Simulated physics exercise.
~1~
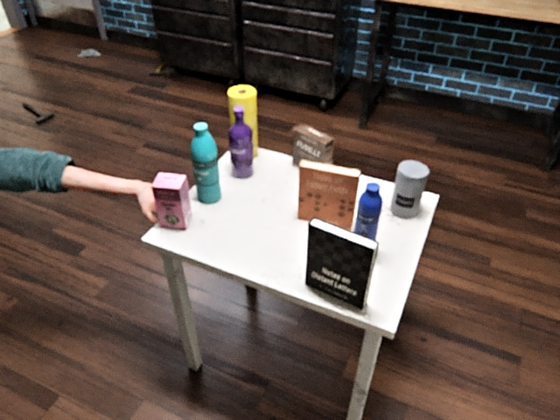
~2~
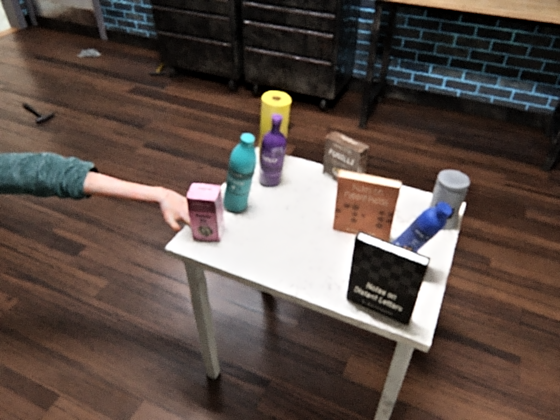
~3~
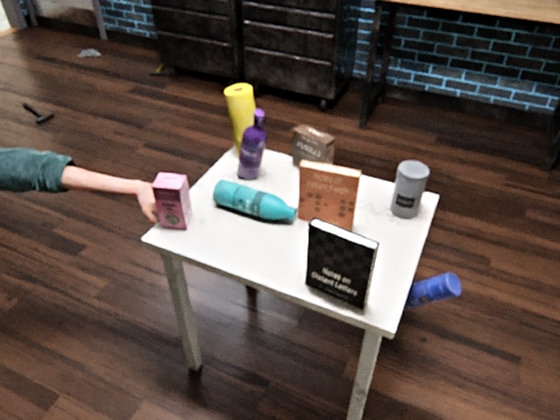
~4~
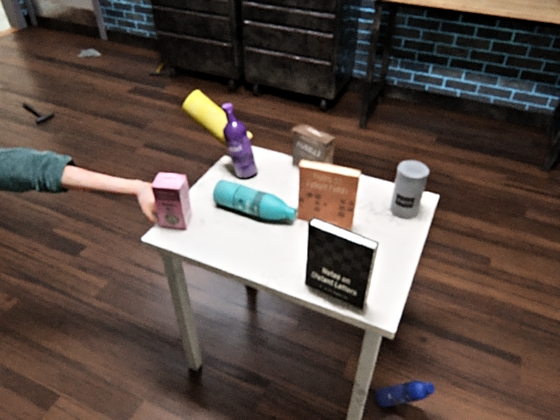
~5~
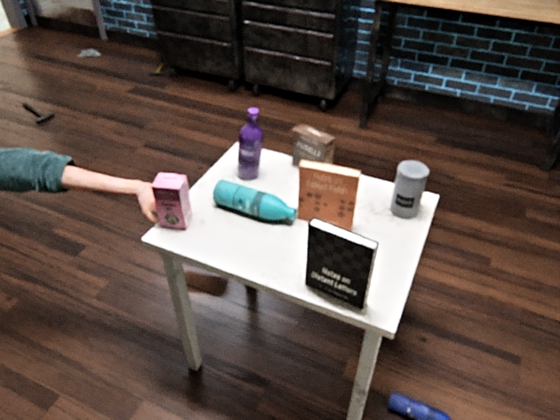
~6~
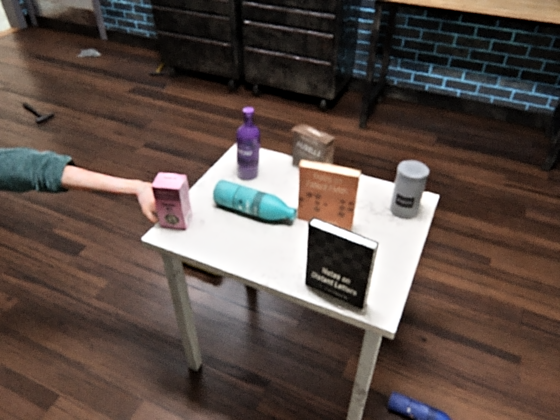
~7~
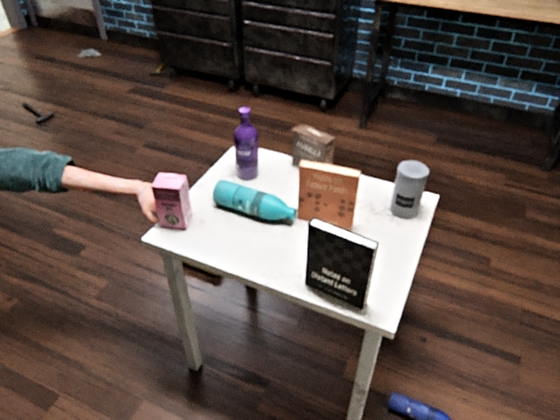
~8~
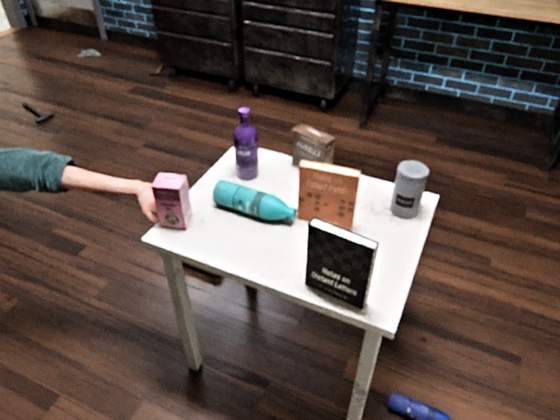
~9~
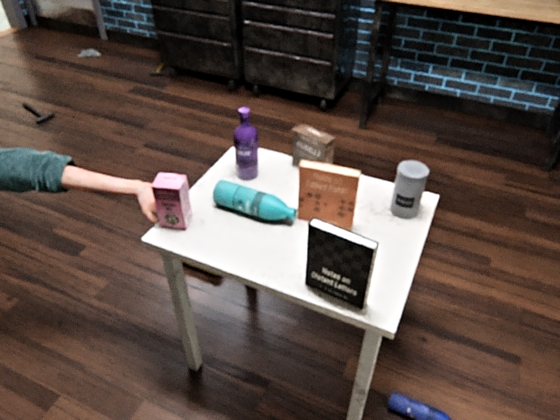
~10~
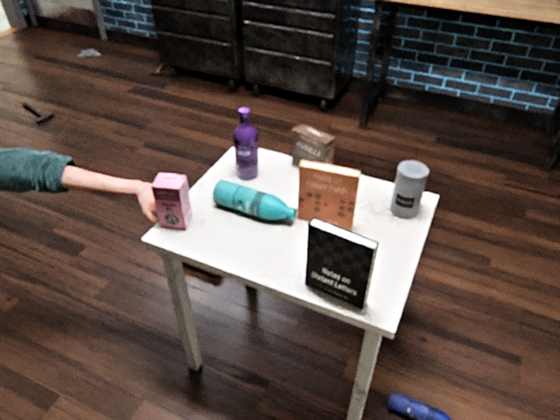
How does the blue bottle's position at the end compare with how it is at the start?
At the start the blue bottle stands upright on the table among the other items. By the end it is lying on its side on the floor.
